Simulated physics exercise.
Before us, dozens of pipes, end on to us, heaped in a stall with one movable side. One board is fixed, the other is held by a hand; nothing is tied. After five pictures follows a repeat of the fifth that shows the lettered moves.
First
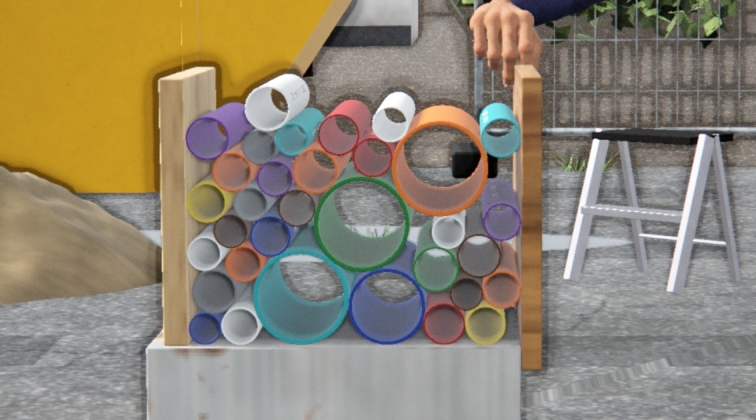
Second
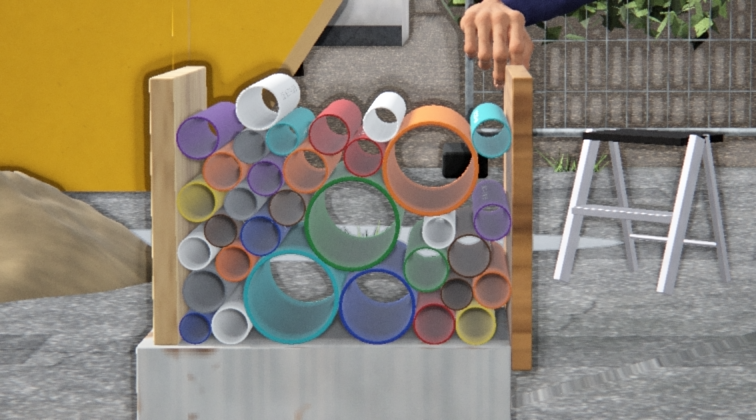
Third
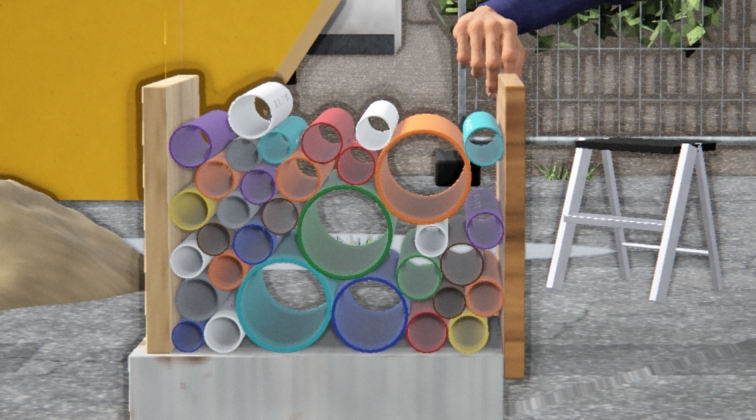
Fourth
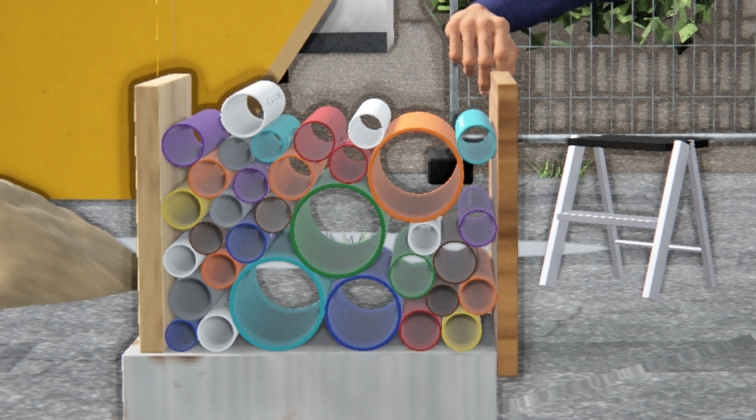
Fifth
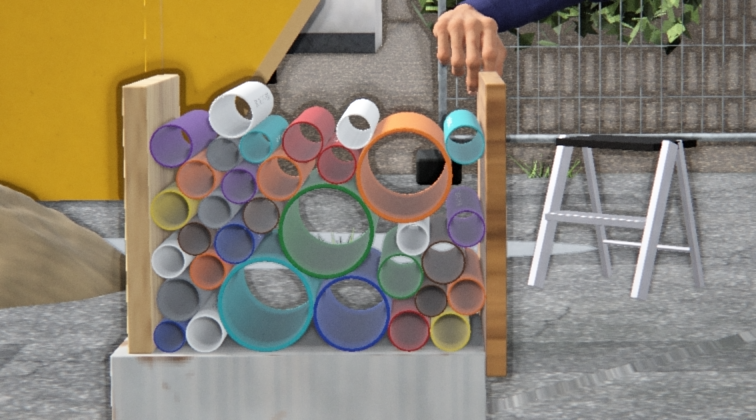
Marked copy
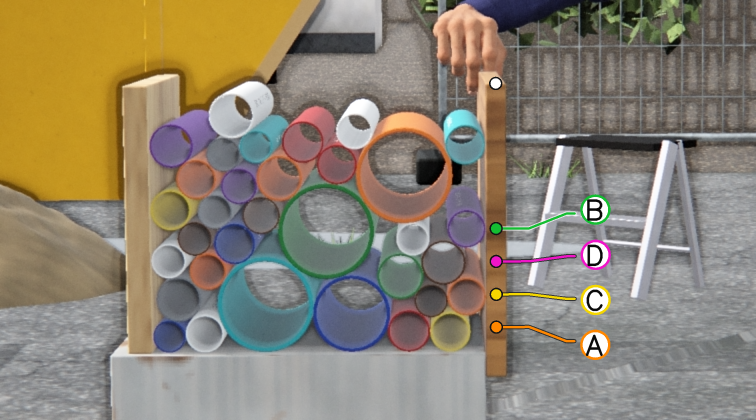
The whole view of colourful pipes heaped between two wooden side boards slides slightly left, background included, while a hand stays at the top of the right board and the pipes show no clear movement against one another.
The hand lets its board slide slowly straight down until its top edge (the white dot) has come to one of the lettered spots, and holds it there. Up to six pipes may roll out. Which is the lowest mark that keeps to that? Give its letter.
C is the limit.
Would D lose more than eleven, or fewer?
At D, fewer than eleven.
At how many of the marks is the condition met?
The number is three.
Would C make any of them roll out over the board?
At C: Yes.
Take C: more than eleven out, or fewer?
Fewer than eleven.
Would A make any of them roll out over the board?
Yes.
On the marked copy, A at (496, 327); B at (496, 228); C at (496, 294); D at (496, 262); the white dot at (495, 83).
With C. Early on, top of the board (485, 174).
Further on, top of the board (486, 275).
At the end, top of the board (486, 293), four out over the board.
As for the rest, A more than six out over the board; B one out over the board; D three out over the board.
